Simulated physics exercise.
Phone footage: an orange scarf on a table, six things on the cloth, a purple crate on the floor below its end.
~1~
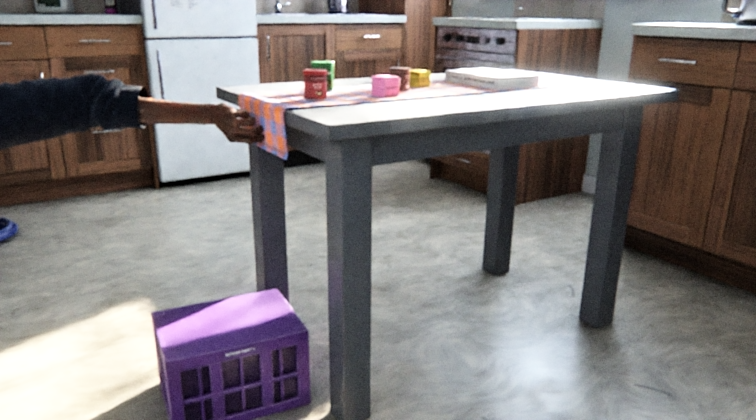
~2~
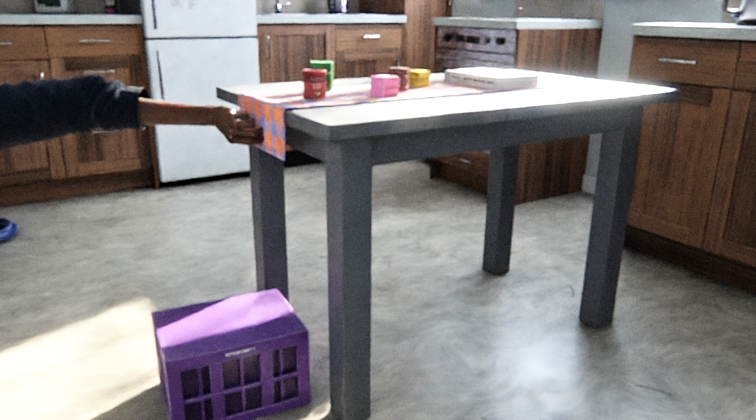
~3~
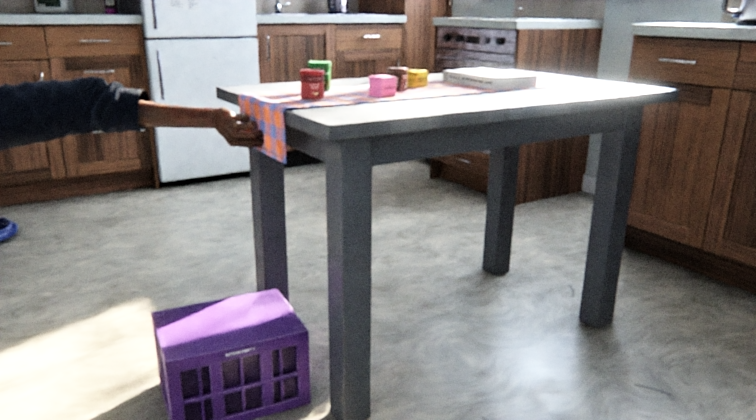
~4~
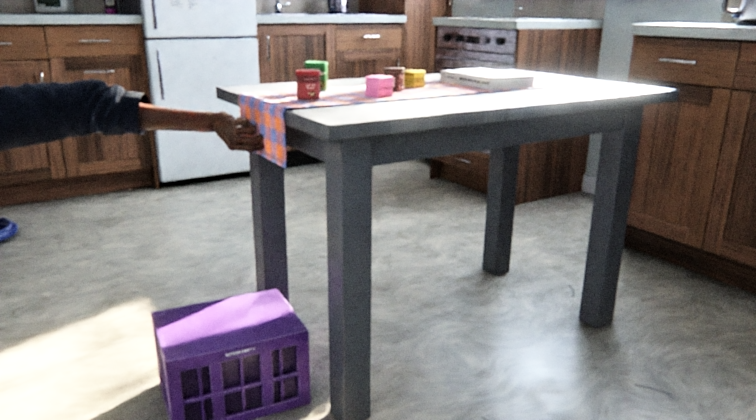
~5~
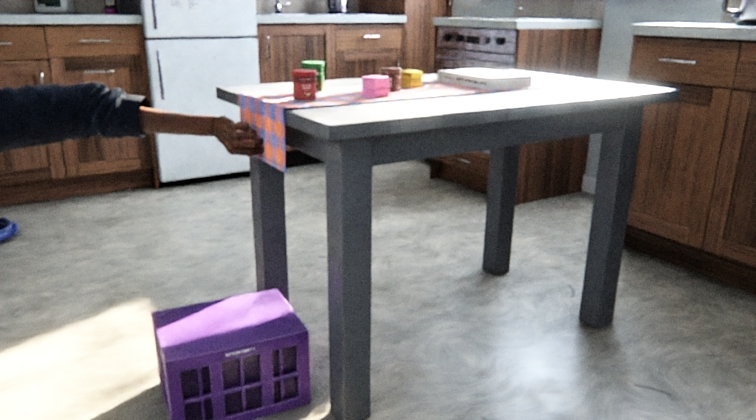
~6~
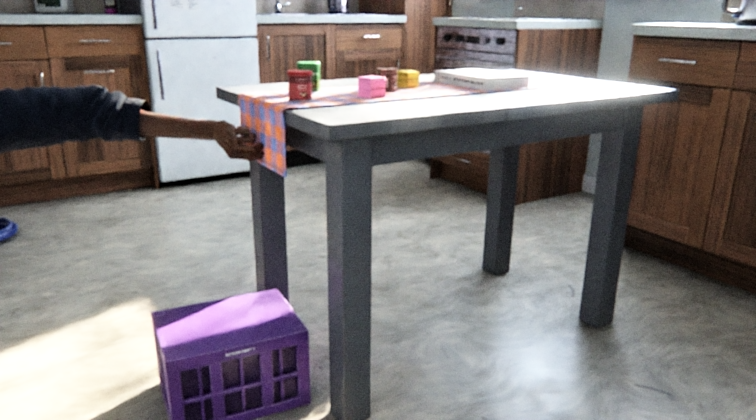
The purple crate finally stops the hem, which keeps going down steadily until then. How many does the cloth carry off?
This will send four of them over the edge.
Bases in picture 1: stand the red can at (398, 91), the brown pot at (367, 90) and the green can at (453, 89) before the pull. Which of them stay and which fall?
Outcome: Red can falls away, brown pot falls away, green can stays aboard.
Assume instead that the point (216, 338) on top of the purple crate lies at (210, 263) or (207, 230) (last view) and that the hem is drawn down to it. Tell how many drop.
In that event, 2 and 1.
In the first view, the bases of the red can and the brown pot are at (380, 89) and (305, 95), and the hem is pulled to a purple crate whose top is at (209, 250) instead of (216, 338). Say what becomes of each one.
Result: Red can still there, brown pot gone.
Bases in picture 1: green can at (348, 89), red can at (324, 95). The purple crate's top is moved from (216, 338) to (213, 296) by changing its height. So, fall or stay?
Result: Green can gone, red can gone.
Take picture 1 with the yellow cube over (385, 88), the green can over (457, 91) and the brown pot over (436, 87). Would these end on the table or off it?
So, the yellow cube ends up down, the green can makes it through, the brown pot makes it through.
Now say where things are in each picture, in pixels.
In the first picture, hem (287, 160); red can (315, 70); green can (322, 62); pink cube (385, 76); brown pot (400, 68); yellow cube (419, 70); top of the crate (216, 338).
In the second picture, hem (285, 161); red can (314, 70).
In the third picture, hem (286, 163); green can (320, 62).
In the fourth picture, hem (286, 168); pink cube (379, 77); top of the crate (216, 338).
In the fifth picture, hem (286, 172); brown pot (391, 68).
In the sixth picture, hem (286, 177); red can (300, 71); green can (308, 62); pink cube (372, 77); brown pot (387, 68); yellow cube (407, 71).
Soon after, hem near (264, 240); red can and green can gone.
Then, hem near (264, 296); red can, green can and pink cube gone.
At rest, hem on the crate; red can, green can, pink cube and brown pot gone. It carries off four.
